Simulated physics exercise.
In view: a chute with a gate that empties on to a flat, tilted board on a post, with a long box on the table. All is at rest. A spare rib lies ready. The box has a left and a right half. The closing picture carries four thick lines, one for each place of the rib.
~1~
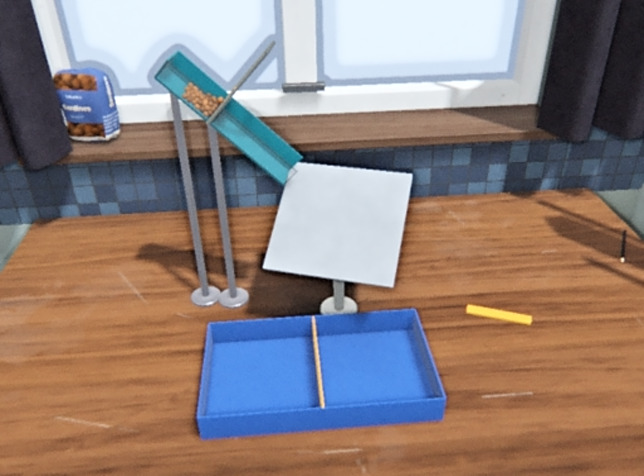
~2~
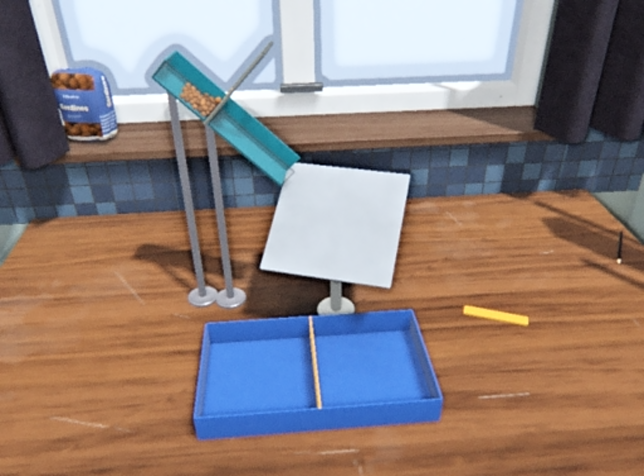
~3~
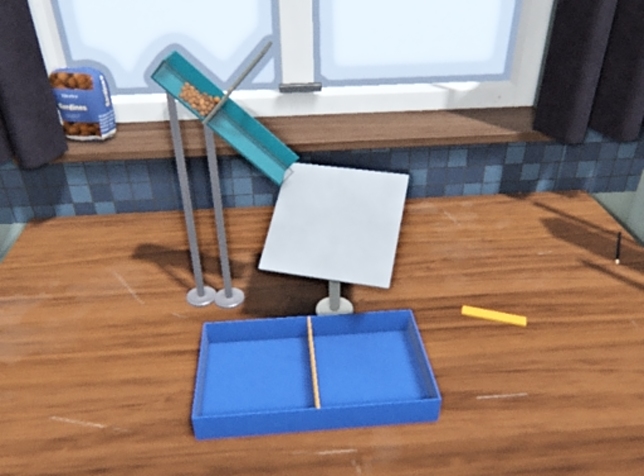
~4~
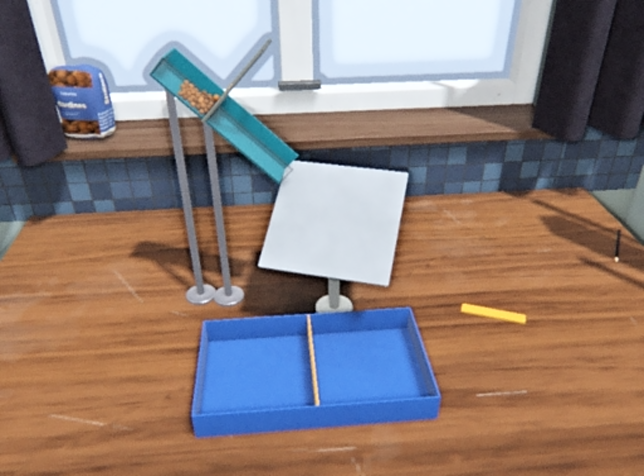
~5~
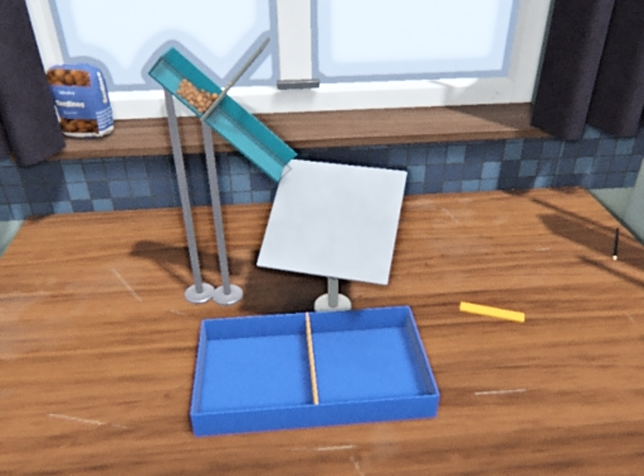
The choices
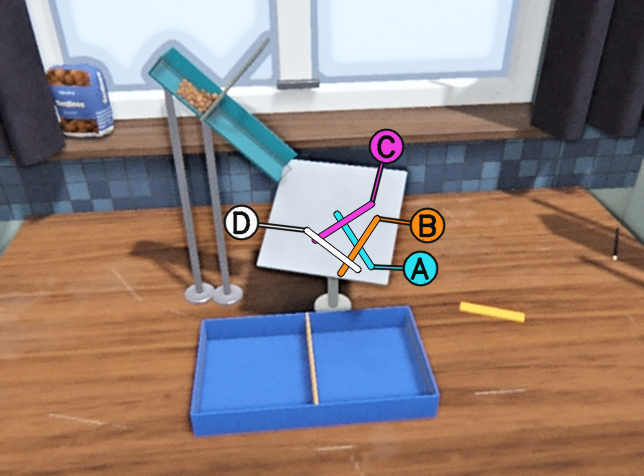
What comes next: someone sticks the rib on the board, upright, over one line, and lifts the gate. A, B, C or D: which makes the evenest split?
Use line B.
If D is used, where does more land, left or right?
Right.
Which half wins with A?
Right.
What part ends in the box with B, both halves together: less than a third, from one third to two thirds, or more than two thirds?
Line B gives more than two thirds.
On the marked copy, line A from (337, 214) to (371, 266); line B from (377, 218) to (340, 273); line C from (371, 204) to (315, 240); line D from (306, 230) to (358, 269).
For line A, of what is caught, roughly a quarter in the left half, the larger part in the right.
For line B, of what is caught, roughly half in the left half, roughly half in the right.
For line C, of what is caught, almost all in the left half, just a few in the right.
For line D, of what is caught, about a tenth in the left half, almost all in the right.
